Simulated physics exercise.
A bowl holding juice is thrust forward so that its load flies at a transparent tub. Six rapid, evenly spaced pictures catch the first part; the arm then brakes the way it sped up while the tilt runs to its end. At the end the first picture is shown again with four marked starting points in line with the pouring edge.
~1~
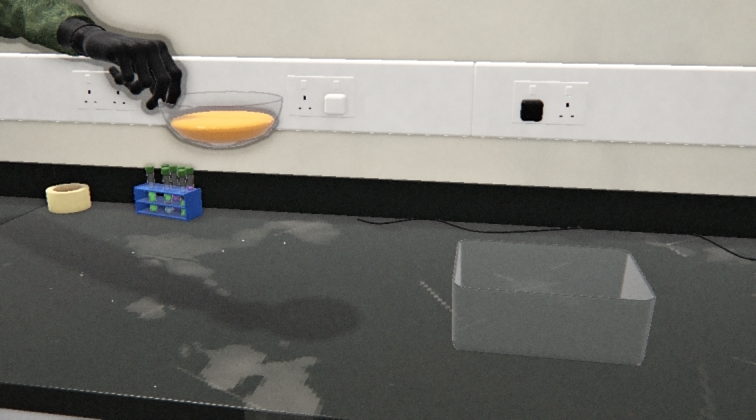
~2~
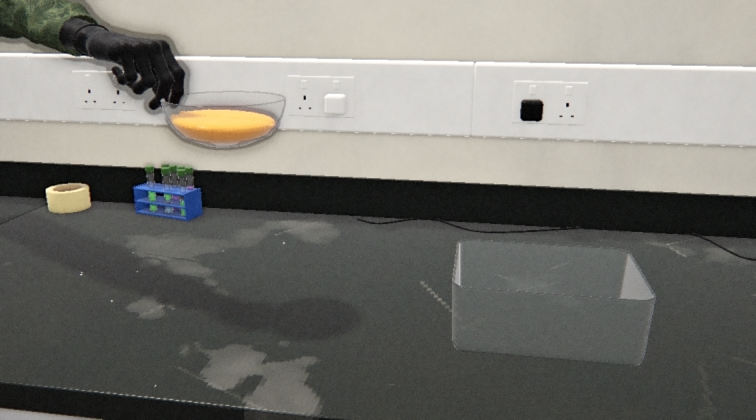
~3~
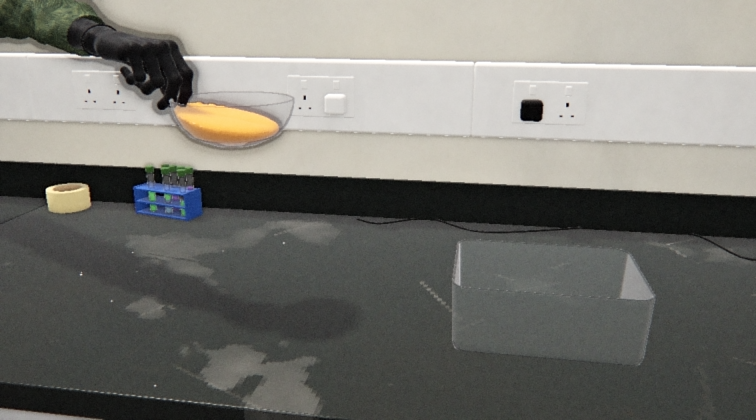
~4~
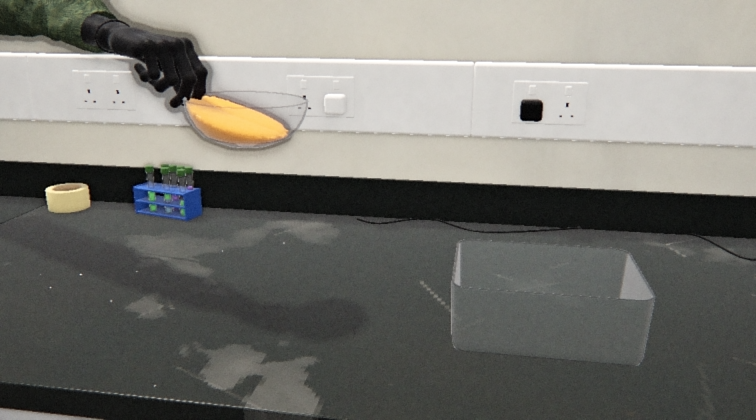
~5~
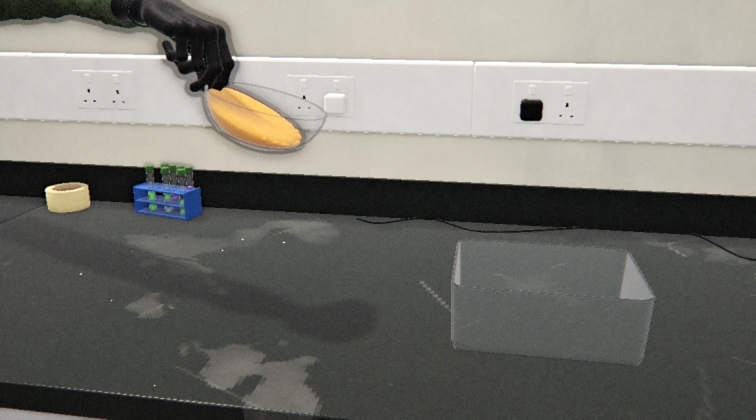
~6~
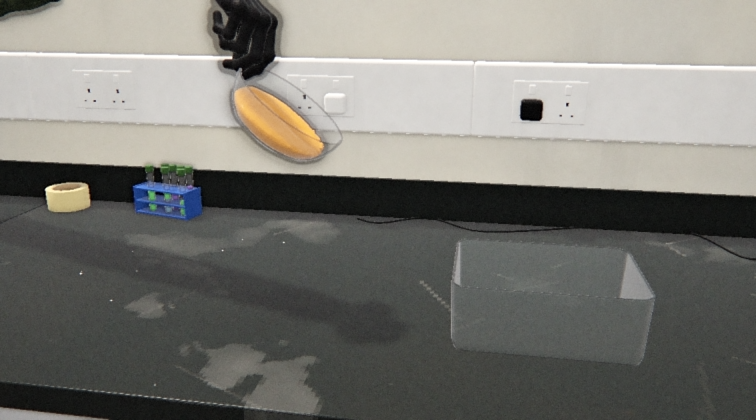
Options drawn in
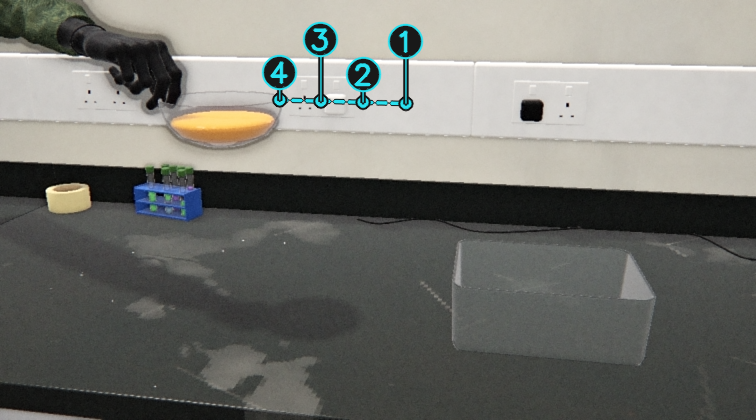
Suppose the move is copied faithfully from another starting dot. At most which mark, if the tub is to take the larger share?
Place 3 just does it.
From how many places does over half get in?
Three of them.
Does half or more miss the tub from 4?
Yes, that goes wrong.
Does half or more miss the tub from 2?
No.
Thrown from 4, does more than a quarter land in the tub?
No.
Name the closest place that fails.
It is 4.
In cyan, 1 at (405, 103); 2 at (363, 102); 3 at (320, 101); 4 at (279, 100).
Choosing 1, about 72 % lands in the tub, 13 % falls short and 14 % goes beside or beyond.
Choosing 2, about 71 % lands in the tub, 8 % falls short and 21 % goes beside or beyond.
Choosing 3, about 69 % lands in the tub, 18 % falls short and 13 % goes beside or beyond.
Choosing 4, about 13 % lands in the tub, 82 % falls short and 5 % goes beside or beyond.
